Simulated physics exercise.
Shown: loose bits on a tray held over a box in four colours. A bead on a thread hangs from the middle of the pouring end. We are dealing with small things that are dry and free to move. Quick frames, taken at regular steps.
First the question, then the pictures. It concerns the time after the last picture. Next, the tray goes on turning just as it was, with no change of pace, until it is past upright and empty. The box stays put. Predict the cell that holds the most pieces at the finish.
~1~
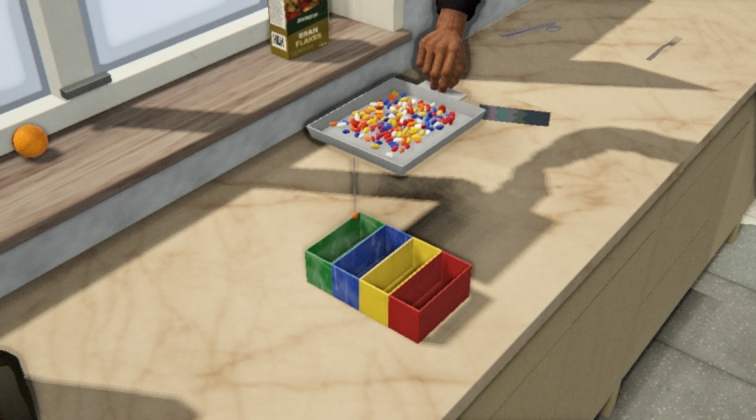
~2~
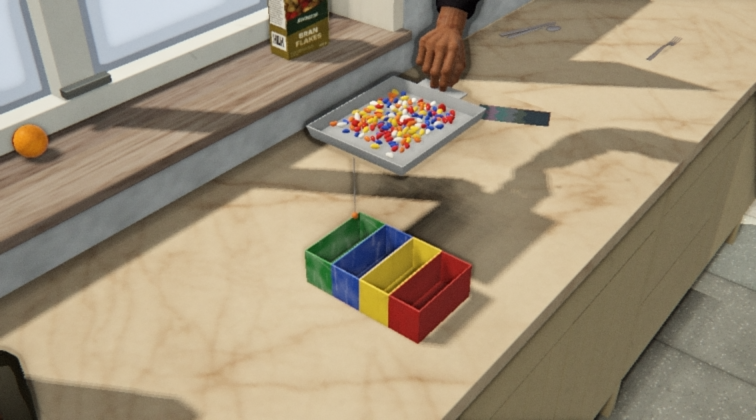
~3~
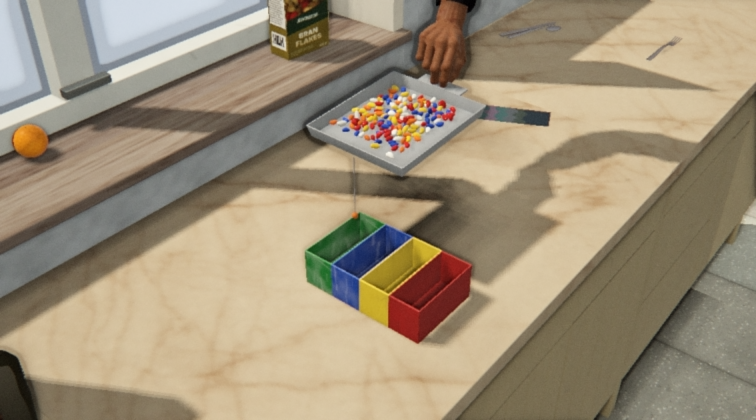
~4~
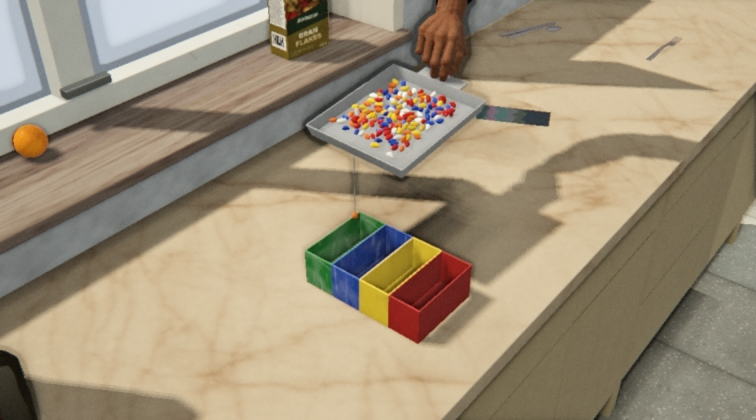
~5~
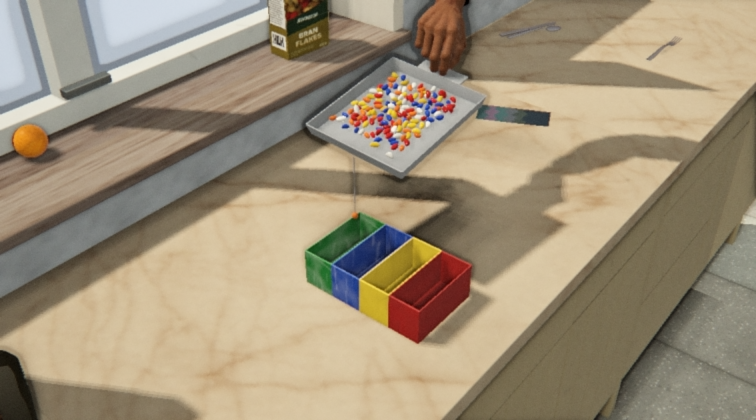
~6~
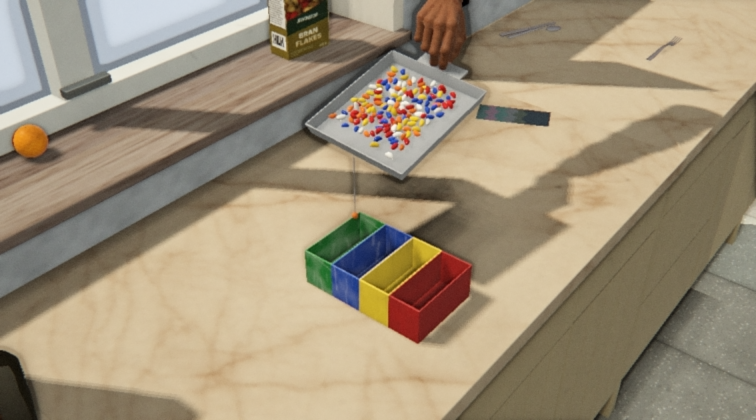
I predict the blue cell.
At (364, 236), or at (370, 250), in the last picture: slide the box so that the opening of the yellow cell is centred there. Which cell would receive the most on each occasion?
So the first one goes to the red cell and the second to the cell in yellow.
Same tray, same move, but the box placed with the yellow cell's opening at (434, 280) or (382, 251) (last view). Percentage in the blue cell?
Close to 20 in a hundred, then close to 20 in a hundred.
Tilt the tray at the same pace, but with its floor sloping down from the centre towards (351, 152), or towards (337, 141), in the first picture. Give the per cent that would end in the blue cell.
Roughly 20 % in the first case and 0 % in the second.
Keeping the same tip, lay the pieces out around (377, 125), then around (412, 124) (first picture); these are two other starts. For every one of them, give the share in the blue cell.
Try 1: 50 %; try 2: 60 %.
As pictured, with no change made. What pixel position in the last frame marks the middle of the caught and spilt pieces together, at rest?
About (374, 281).
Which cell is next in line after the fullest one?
The cell in yellow.
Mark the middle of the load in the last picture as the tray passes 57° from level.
(383, 140).
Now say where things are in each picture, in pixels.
In the first picture, corners of the pouring end at (312, 126) and (402, 164), level; middle of the load at (397, 120), jelly beans; bead on its thread at (355, 215); green cell at (319, 270); blue cell at (346, 285); yellow cell at (374, 300); red cell at (404, 316).
In the second picture, corners of the pouring end at (312, 126) and (402, 164), level; middle of the load at (397, 119).
In the third picture, corners of the pouring end at (311, 125) and (402, 165), tipped barely, lowest at the right corner; middle of the load at (397, 116).
In the fourth picture, corners of the pouring end at (311, 124) and (401, 167), tipped a little, lowest at the right corner; middle of the load at (397, 113).
In the fifth picture, corners of the pouring end at (311, 124) and (401, 169), tipped a little, lowest at the right corner; middle of the load at (397, 109).
In the sixth picture, corners of the pouring end at (310, 123) and (401, 170), tipped a little, lowest at the right corner; middle of the load at (397, 106); green cell at (319, 270); blue cell at (346, 285); yellow cell at (374, 300); red cell at (404, 316).
Soon after the last picture, tray tipped steeply; nearly all on the tray; a stray few in the blue cell; a stray few falling or outside the box.
A little later, tray tipped right over; about half on the tray; a small part in the blue cell; a small part in the yellow cell; a stray few in the green cell; a stray few in the red cell; about a quarter falling or outside the box.
Later still, tray tipped past a quarter turn; about half in the blue cell; about a quarter in the yellow cell; a small part in the green cell; a stray few in the red cell; a stray few falling or outside the box.
At rest, tray tipped past a quarter turn; about half in the blue cell; about a quarter in the yellow cell; a small part in the green cell; a stray few in the red cell; a stray few outside the box.
